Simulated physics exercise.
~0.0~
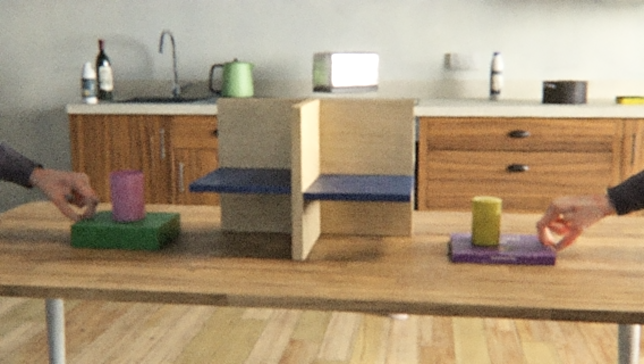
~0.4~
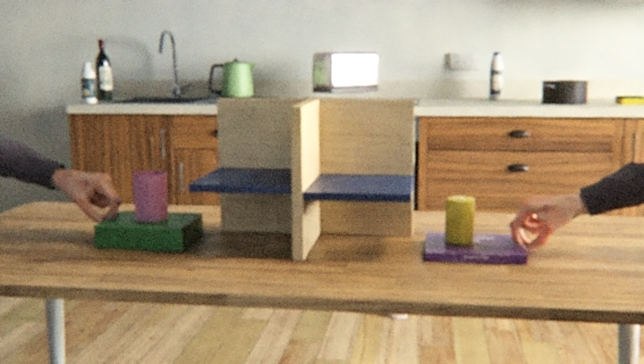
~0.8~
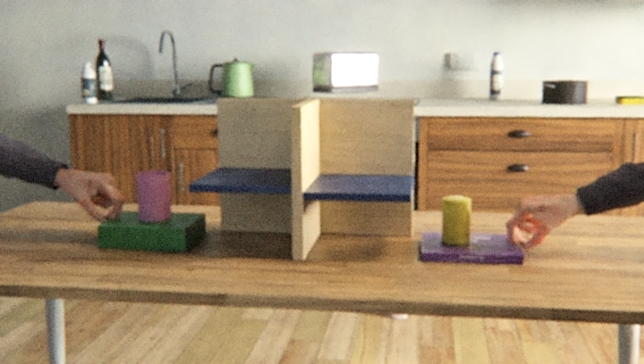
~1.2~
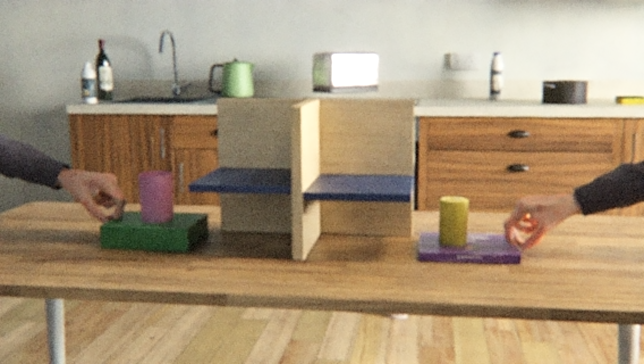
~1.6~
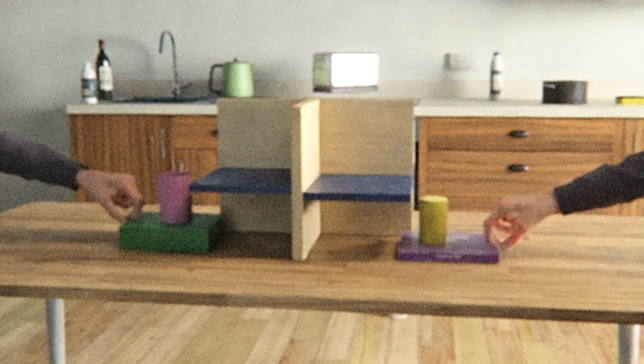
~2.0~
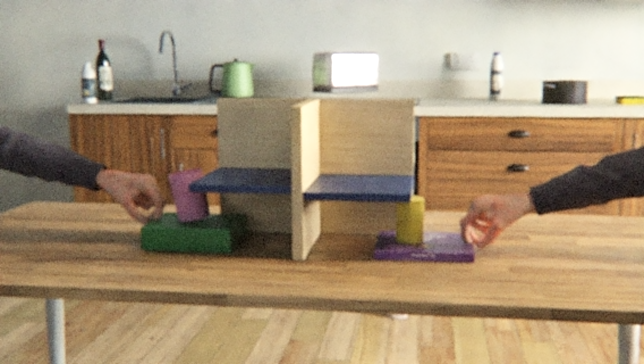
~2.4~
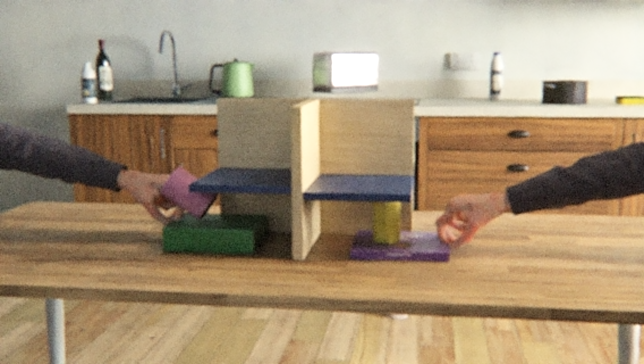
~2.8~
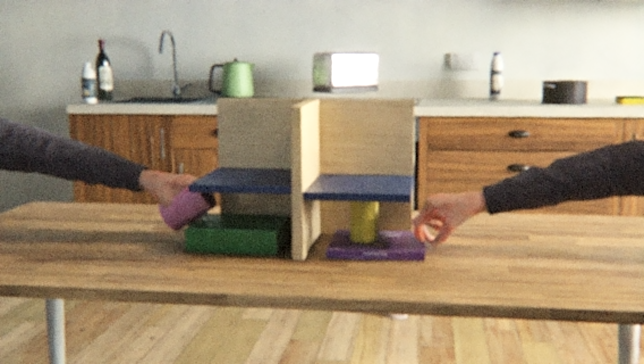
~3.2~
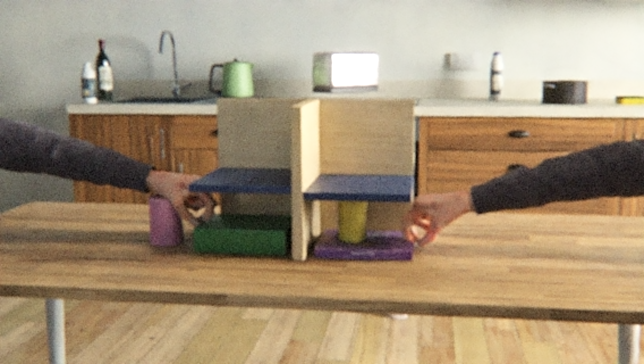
Two hands pushed a green tray and a purple packet inward toward a wooden stand; the pink beaker hit the blue shelf, tipped and came off the tray on the left, while the yellow candle slid underneath, still standing on the packet.
